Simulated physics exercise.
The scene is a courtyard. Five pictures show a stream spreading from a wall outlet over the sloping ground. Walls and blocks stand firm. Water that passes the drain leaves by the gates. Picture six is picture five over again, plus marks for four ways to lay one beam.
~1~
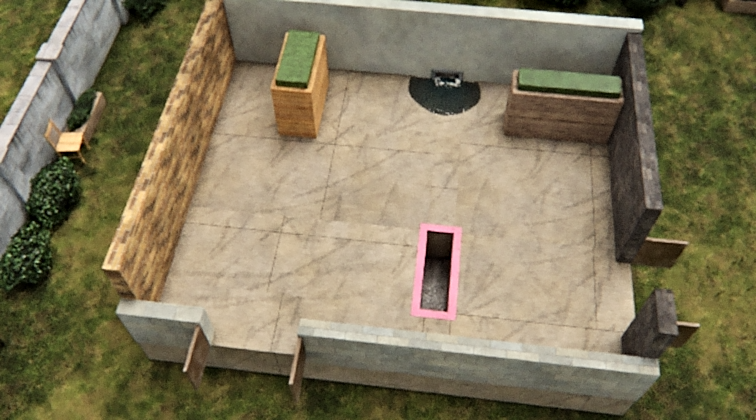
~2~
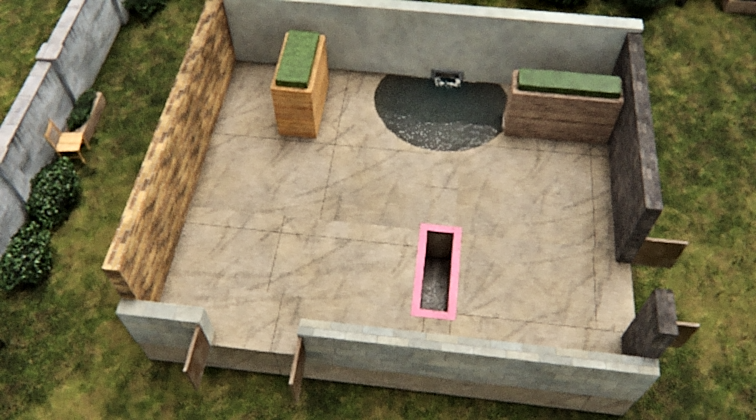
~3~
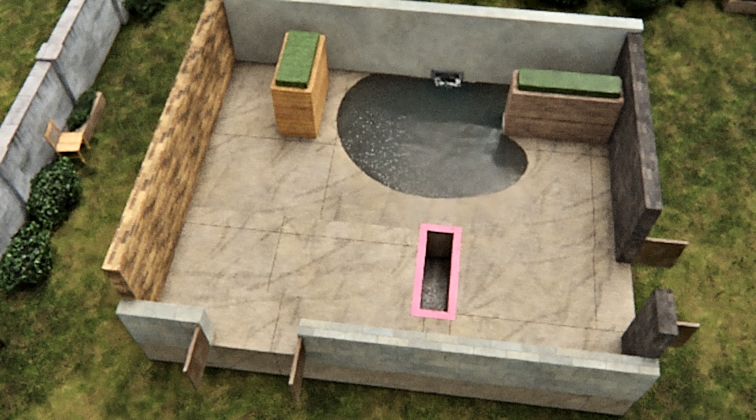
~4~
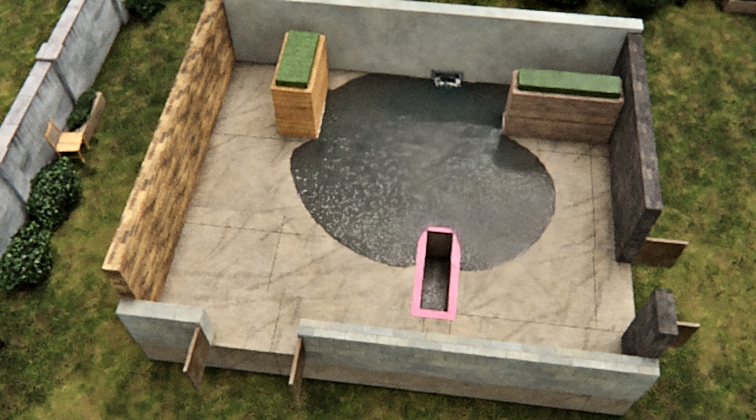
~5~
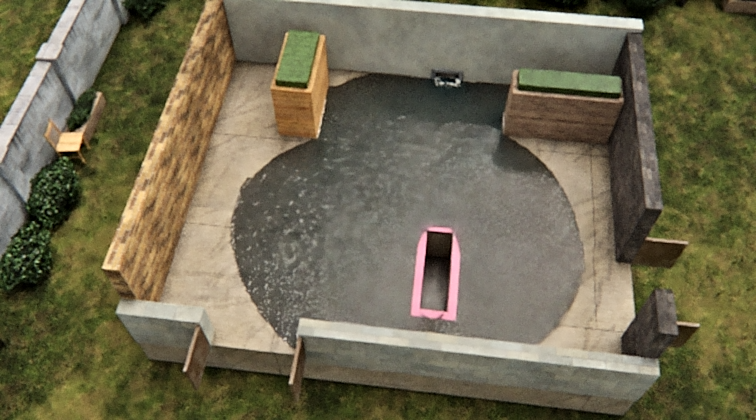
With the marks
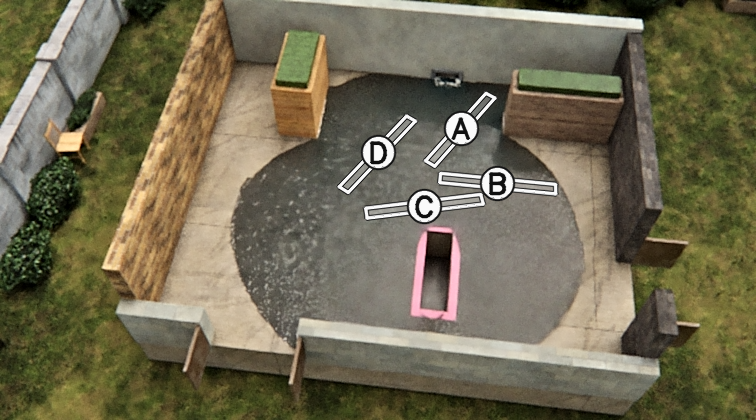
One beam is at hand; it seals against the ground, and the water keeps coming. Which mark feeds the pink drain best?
D works best here.
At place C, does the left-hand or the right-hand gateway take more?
The left gate.
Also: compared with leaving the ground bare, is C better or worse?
Worse.
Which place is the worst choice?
It is C.
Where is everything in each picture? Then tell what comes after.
In the first frame, outfall at (447, 75); pink drain at (437, 270); open gate at (260, 336); open gate at (619, 298); 3 % of the ground under water, visible out to (432, 107); pink drain still dry.
In the second frame, 9 % of the ground under water, visible out to (468, 146); pink drain still dry.
In the third frame, 20 % of the ground under water, visible out to (461, 195); pink drain still dry.
In the fourth frame, 37 % of the ground under water, visible out to (467, 267); pink drain taking water.
In the fifth frame, 59 % of the ground under water, visible out to (255, 291); pink drain taking water.
In white, A from (430, 163) to (490, 95); B from (440, 177) to (555, 189); C from (366, 213) to (482, 199); D from (343, 189) to (410, 118).
With A, about 29 % of the stream goes into the pink drain, about 69 % out by the gates.
With B, about 34 % of the stream goes into the pink drain, about 66 % out by the gates.
With C, about 18 % of the stream goes into the pink drain, about 81 % out by the gates.
With D, about 43 % of the stream goes into the pink drain, about 56 % out by the gates.
